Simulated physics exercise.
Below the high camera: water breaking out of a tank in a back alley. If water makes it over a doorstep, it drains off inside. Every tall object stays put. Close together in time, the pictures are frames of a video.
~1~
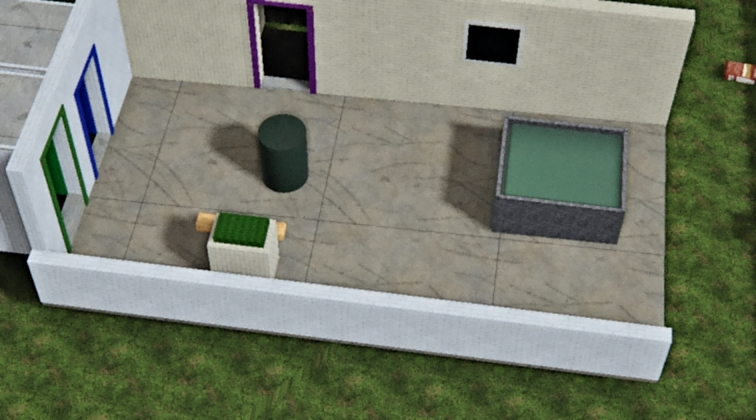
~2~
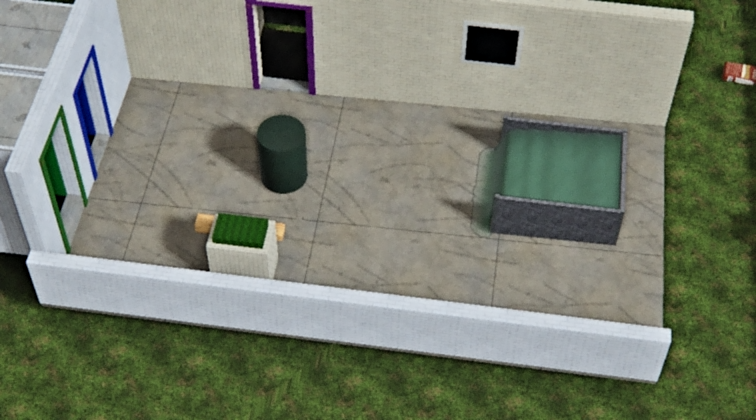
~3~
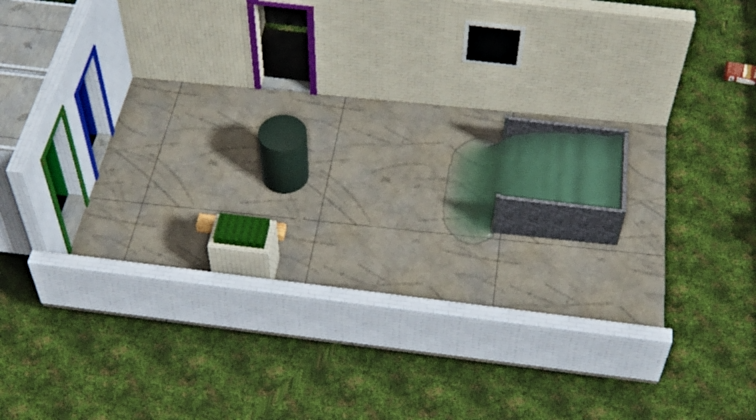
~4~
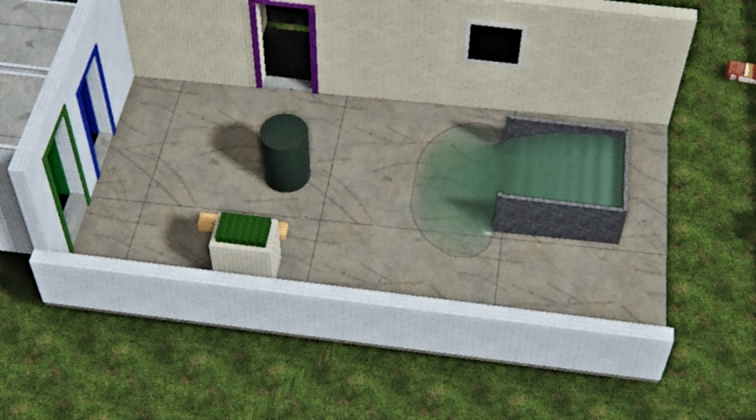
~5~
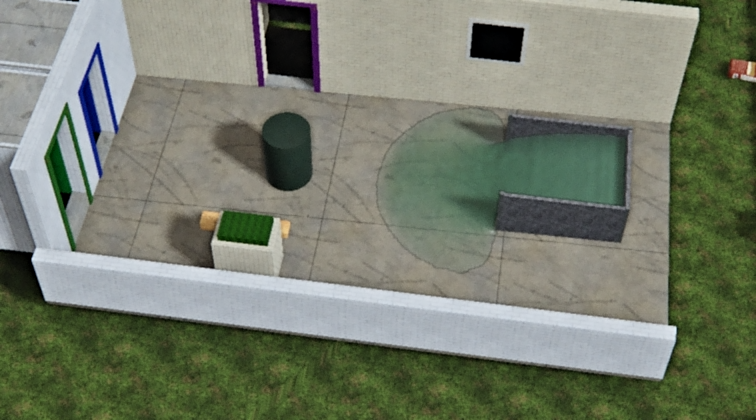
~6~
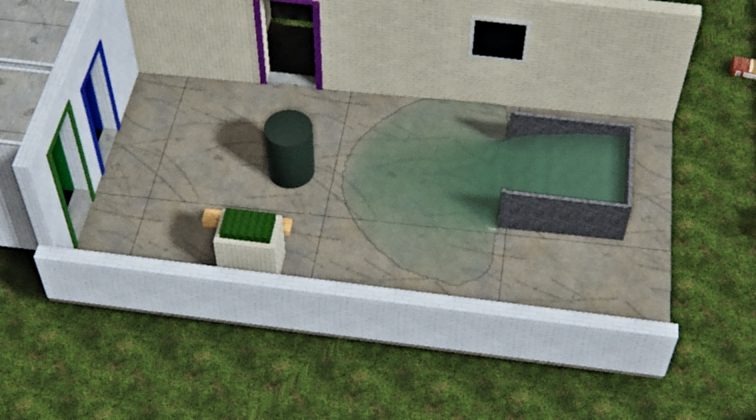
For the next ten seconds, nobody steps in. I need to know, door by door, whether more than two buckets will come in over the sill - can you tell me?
Result: Green door: Never tops two buckets. Blue door: Tops two buckets. Purple door: Tops two buckets.
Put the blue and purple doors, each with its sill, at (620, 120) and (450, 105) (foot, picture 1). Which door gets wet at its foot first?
Result: The purple door.
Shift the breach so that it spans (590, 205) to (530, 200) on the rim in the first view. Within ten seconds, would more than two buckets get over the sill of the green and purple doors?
Looking at the doors, the green door misses the threshold while the purple door misses the threshold.
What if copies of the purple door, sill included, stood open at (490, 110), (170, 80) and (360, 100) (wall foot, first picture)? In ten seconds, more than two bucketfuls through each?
Below, above, above.
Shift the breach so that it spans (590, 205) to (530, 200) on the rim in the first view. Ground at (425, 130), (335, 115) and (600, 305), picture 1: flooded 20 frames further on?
Listed order gives left alone; left alone; sopping.
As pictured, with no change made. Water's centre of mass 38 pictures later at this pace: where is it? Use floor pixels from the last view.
I'd say around (219, 194).
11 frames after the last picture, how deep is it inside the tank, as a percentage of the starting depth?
My reading is roughly 24 in a hundred.
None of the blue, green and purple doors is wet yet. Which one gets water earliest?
Answer: The one in purple.
A moment on, water covers 45 % of the floor; the green door not reached, the blue door not reached, the purple door wet at the sill, nothing in.
Next, water covers 60 % of the floor; the green door wet at the sill, nothing in, the blue door not reached, the purple door under two buckets in.
Then, water covers 65 % of the floor; the green door wet at the sill, nothing in, the blue door over two buckets in, the purple door over two buckets in.
Later, water covers 70 % of the floor; the green door wet at the sill, nothing in, the blue door far over two buckets in, the purple door over two buckets in.
In the end, water covers 65 % of the floor; the green door wet at the sill, nothing in, the blue door far over two buckets in, the purple door over two buckets in.
